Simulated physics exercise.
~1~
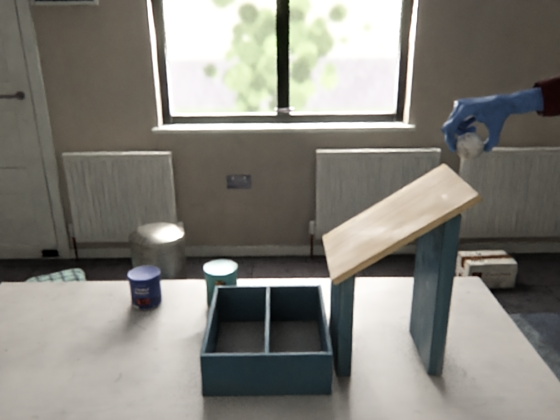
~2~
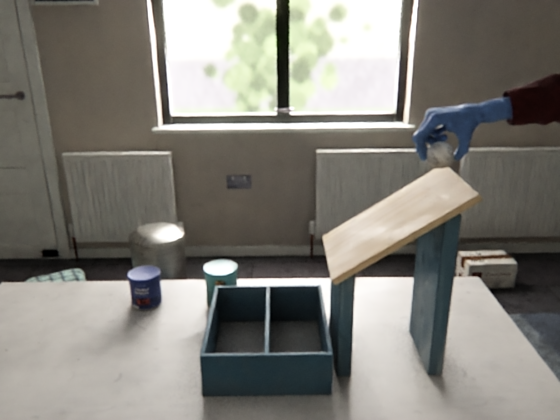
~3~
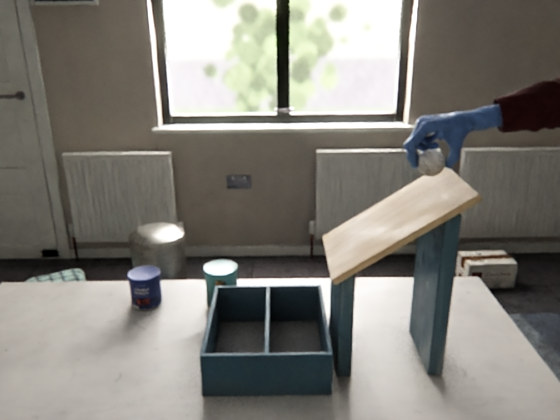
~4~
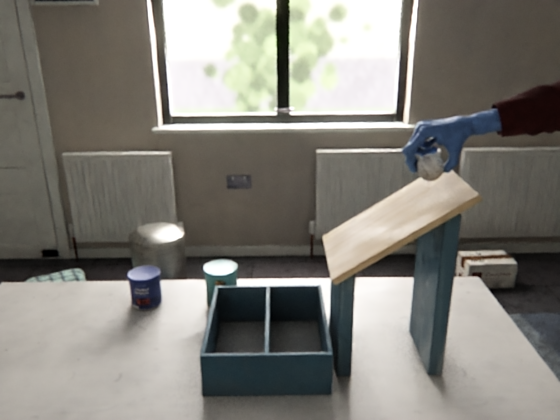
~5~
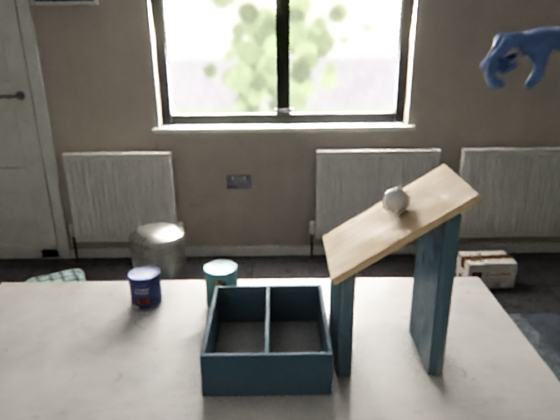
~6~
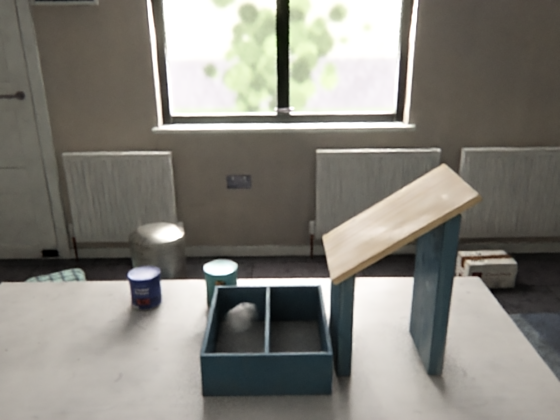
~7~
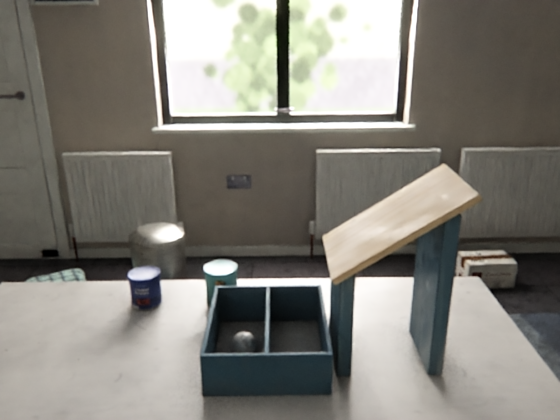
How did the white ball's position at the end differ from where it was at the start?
At the start the white ball was held in the gloved hand above the high end of the slanted board, and at the end it lay in the left, farther bay of the tray.
